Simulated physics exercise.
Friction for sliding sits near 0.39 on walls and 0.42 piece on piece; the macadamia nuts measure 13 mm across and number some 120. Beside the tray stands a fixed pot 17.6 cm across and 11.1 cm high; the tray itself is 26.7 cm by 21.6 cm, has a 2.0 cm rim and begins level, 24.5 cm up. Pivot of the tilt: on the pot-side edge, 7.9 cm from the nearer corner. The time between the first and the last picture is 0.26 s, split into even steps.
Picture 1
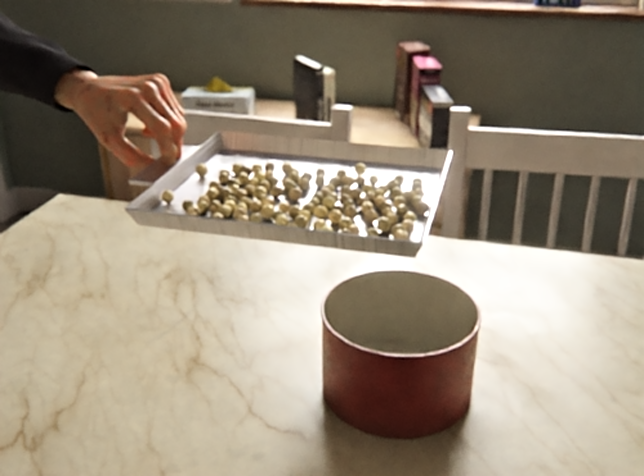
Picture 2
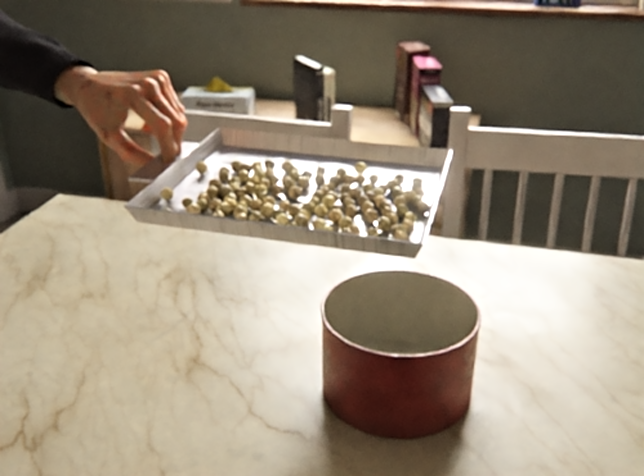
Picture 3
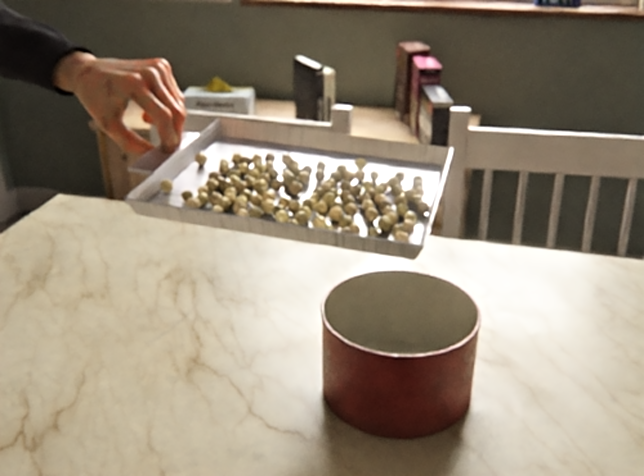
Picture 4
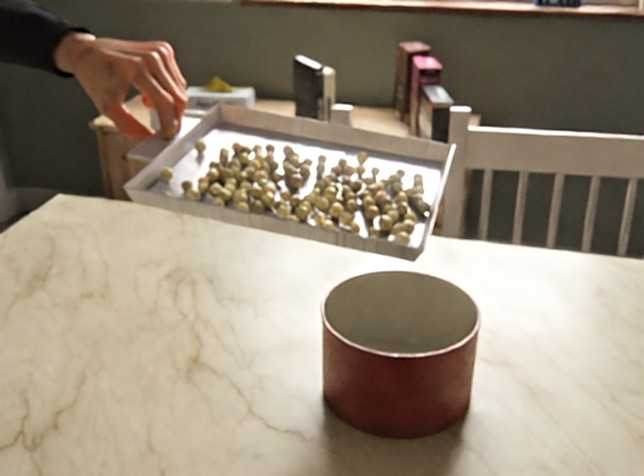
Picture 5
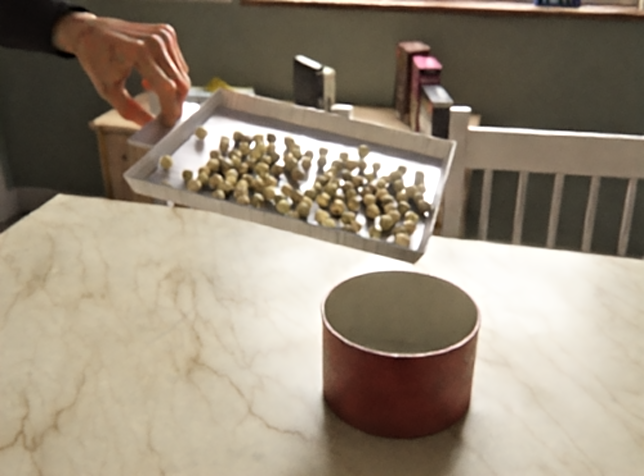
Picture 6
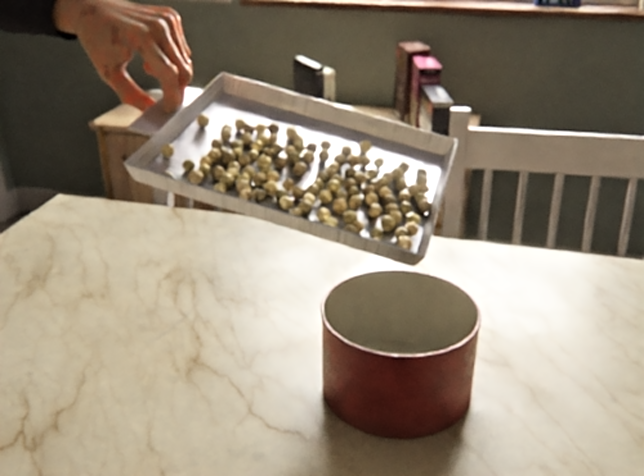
At a marble-patterned table, a hand held the left end of a pale tray of small, round, greenish-brown nuts, then gradually raised that end, slanting the tray down toward a red pot.
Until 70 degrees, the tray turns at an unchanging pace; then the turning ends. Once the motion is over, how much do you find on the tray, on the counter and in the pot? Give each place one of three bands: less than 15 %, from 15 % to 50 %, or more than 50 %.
Tray: Expect a minor portion; counter: Expect over half the total; pot: Expect a minor portion.
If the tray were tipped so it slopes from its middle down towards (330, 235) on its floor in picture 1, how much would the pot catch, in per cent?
The share would be about 0 percent.
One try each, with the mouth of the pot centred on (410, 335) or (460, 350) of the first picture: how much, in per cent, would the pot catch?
Roughly 35 per cent, then 70 per cent.
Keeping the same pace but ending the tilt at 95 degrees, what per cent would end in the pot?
I'd say close to 0 percent.
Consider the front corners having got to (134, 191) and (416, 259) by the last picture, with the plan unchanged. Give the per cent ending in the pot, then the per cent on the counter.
Pot: 0, counter: 95.
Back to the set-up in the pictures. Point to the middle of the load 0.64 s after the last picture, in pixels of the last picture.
Roughly (389, 194).
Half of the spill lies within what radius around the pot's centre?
Distance: Some 24 cm.
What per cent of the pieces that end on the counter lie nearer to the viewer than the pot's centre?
Roughly 90 per cent.
Then, 0.39 s after the last picture, tilt 41 degrees; the tray holds 100 %, the pot 0 %.
Then, 0.64 s after the last picture, tilt 59 degrees; the tray holds 100 %, the pot 0 %.
Then, 1.01 s after the last picture, tilt 70 degrees; the tray holds 30 %, the pot 0 %.
In the end, tray 5 %, counter 95 %, pot 0 %.
